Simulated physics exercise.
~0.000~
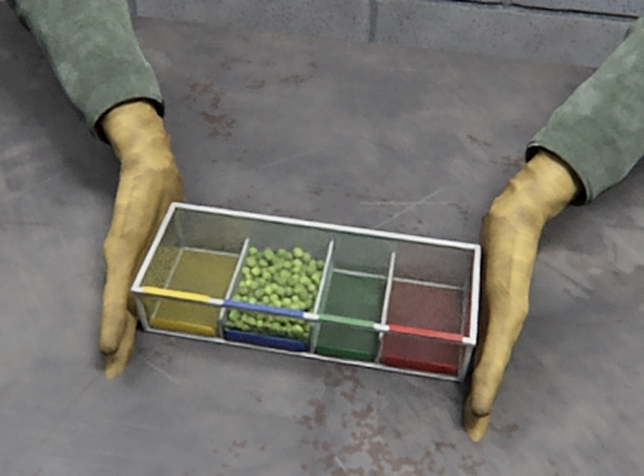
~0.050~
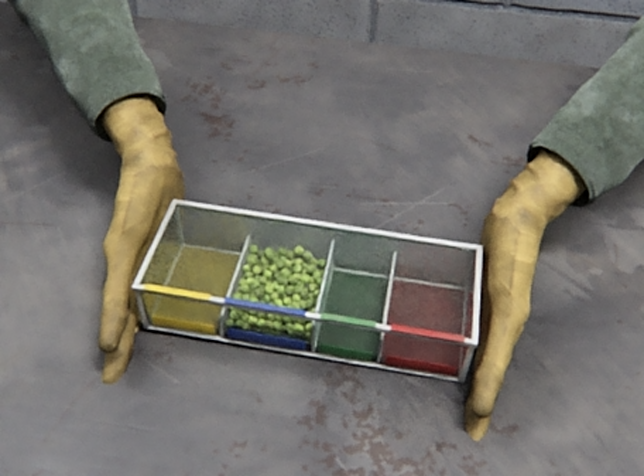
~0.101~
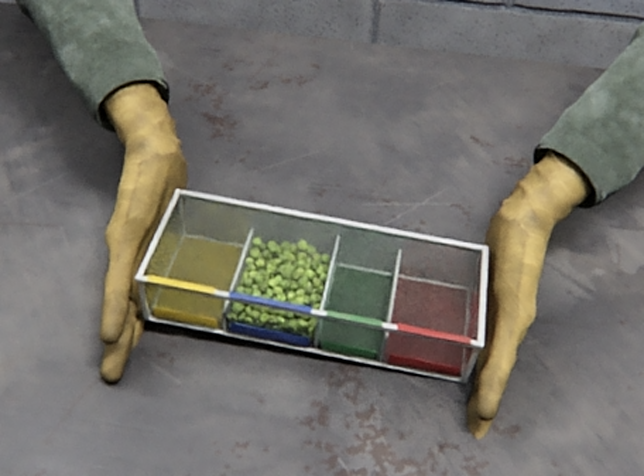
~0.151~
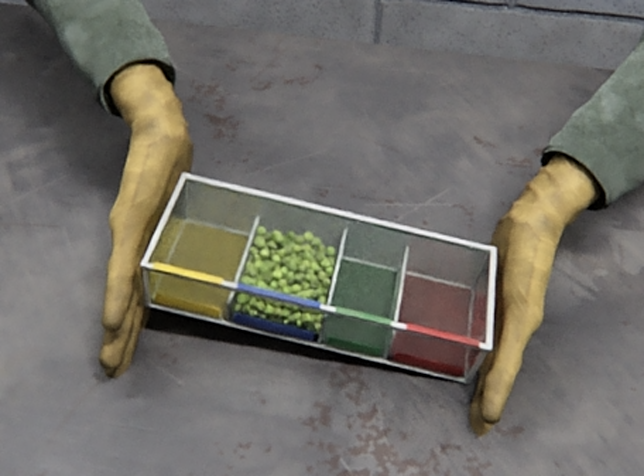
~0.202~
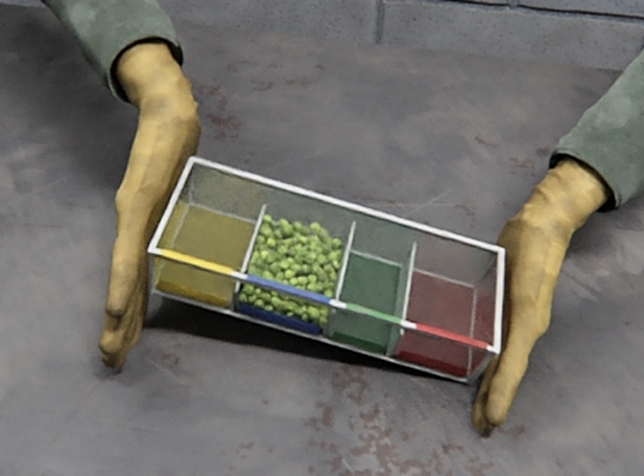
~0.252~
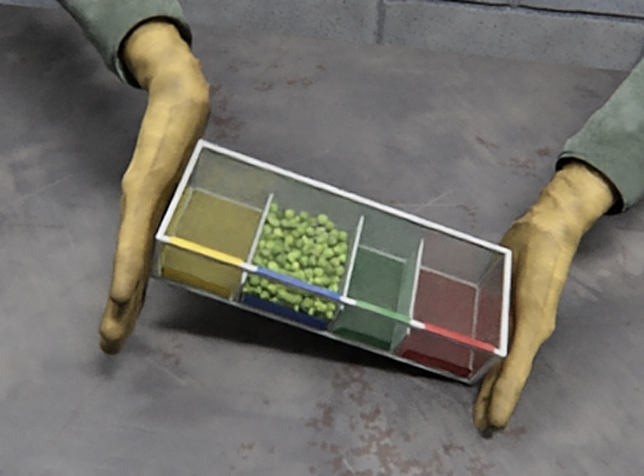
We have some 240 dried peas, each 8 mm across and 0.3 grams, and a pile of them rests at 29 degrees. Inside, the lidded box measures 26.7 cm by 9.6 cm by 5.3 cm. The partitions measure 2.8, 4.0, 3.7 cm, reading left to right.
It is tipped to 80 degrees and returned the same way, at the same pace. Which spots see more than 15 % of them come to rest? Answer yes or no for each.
Red: No, blue: Yes, green: No, yellow: No.
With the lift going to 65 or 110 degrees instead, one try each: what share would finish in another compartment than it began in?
About 10 and about 20 per cent, in that order.
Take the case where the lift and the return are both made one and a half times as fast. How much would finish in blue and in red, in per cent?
You'd end up with blue at 85 percent and red at 10 percent.
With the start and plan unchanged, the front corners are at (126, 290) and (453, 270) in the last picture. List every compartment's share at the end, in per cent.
The compartments end with red 0 per cent, blue 45 per cent, green 0 per cent and yellow 55 per cent.
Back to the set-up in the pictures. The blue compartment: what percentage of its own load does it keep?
90 per cent, roughly.
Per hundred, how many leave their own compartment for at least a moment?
15 per cent, give or take.
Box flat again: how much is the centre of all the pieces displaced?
I'd put it at close to 2.5 cm.
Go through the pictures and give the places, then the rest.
Box tilt 0 degrees, front corners at (138, 289) and (470, 340); blue 100 %, in the first frame.
Box tilt 1 degrees, front corners at (139, 286) and (472, 341), in the second frame.
Box tilt 4 degrees, front corners at (142, 277) and (478, 343), lowest corner right front, in the third frame.
Box tilt 8 degrees, front corners at (147, 264) and (486, 346), lowest corner right front, in the fourth frame.
Box tilt 13 degrees, front corners at (155, 250) and (493, 349), lowest corner right front, in the fifth frame.
Box tilt 18 degrees, front corners at (163, 237) and (500, 352), lowest corner right front; blue 100 %. The box's pace is about 90 degrees a second, in the sixth frame.
After 1.04 s, tilt 79 degrees; blue 95 %, green 5 %.
After 1.56 s, tilt 34 degrees; red 5 %, blue 90 %, green 5 %.
Then, at 2.14 s, tilt 0 degrees; red 5 %, blue 85 %, green 5 %.
At rest (2.6 s), red 5 %, blue 85 %, green 5 %, yellow 0 %.
